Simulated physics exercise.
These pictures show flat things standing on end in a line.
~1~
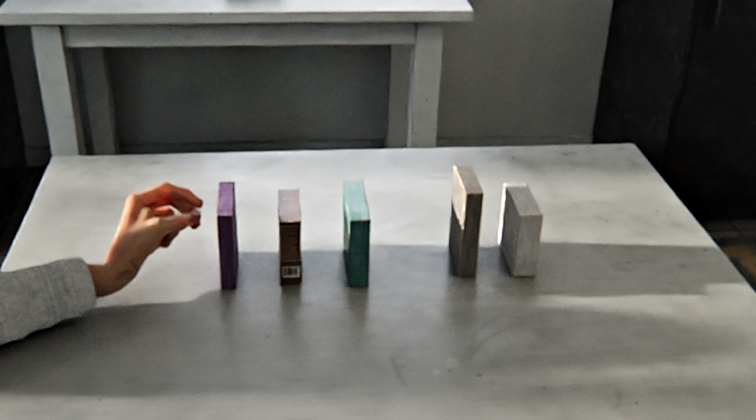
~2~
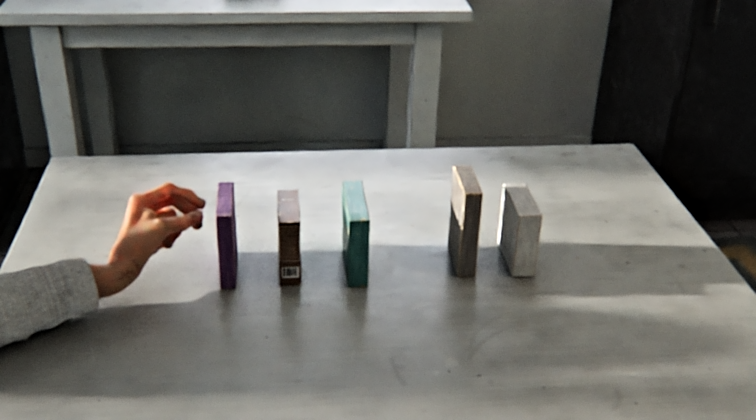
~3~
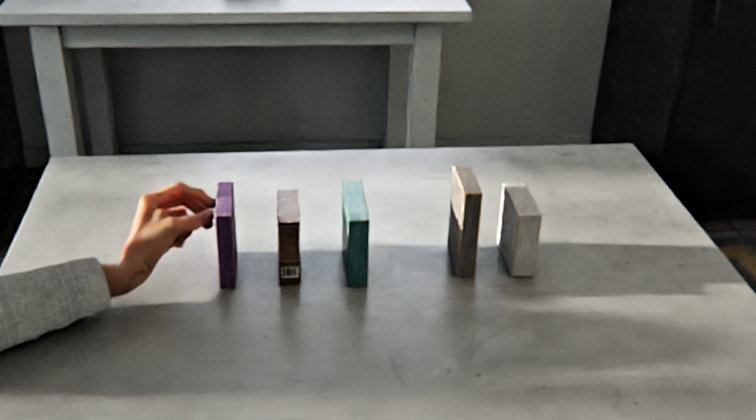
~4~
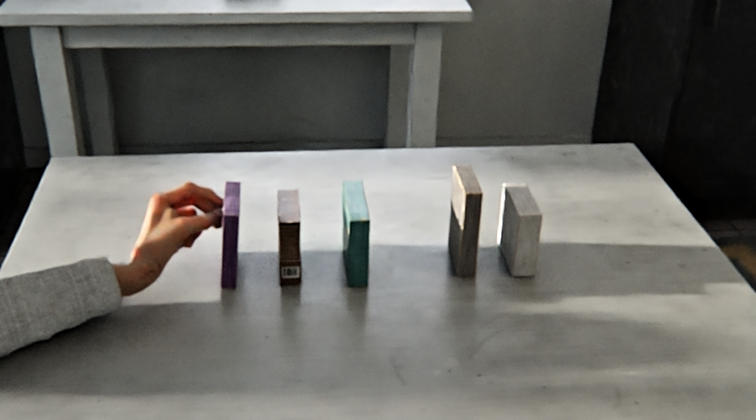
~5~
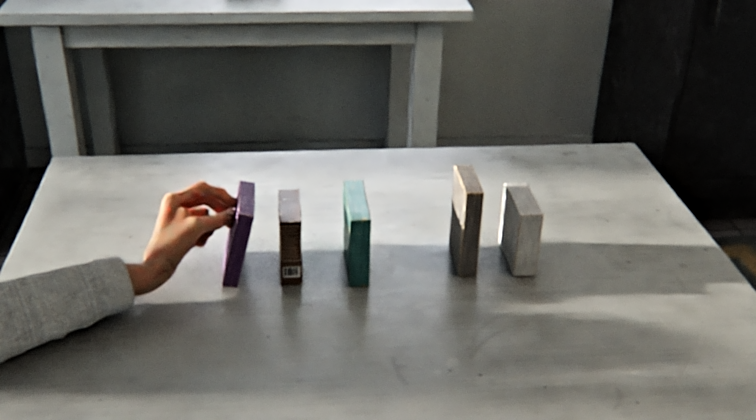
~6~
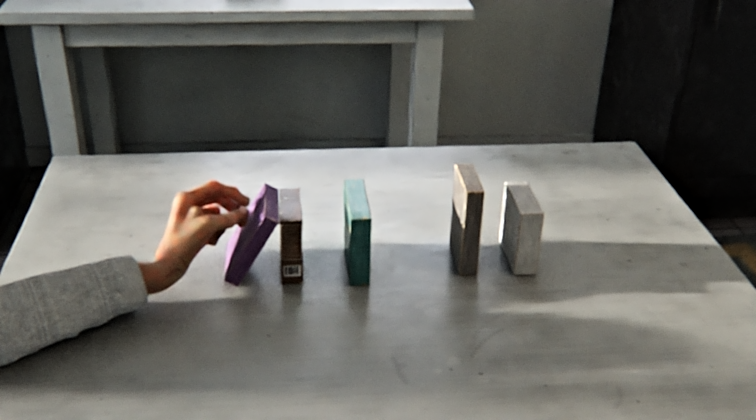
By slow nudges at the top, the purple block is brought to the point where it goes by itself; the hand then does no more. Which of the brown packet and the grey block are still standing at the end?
The brown packet is down, the grey block is still standing.
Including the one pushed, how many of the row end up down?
3 in total.
Then, 0.20 s on from there, purple block 60° over; brown packet turned 44° from how it was put near (320, 236); turquoise board turned 8° from how it was put.
Then, 0.60 s on from there, purple block 70° over; brown packet turned 70° from how it was put near (334, 245); turquoise board turned 64° from how it was put.
In the end, toppled on the table, brown packet and turquoise board; grey block unmoved. At the end, from the last picture's camera, brown packet near (335, 247), grey block near (466, 220).
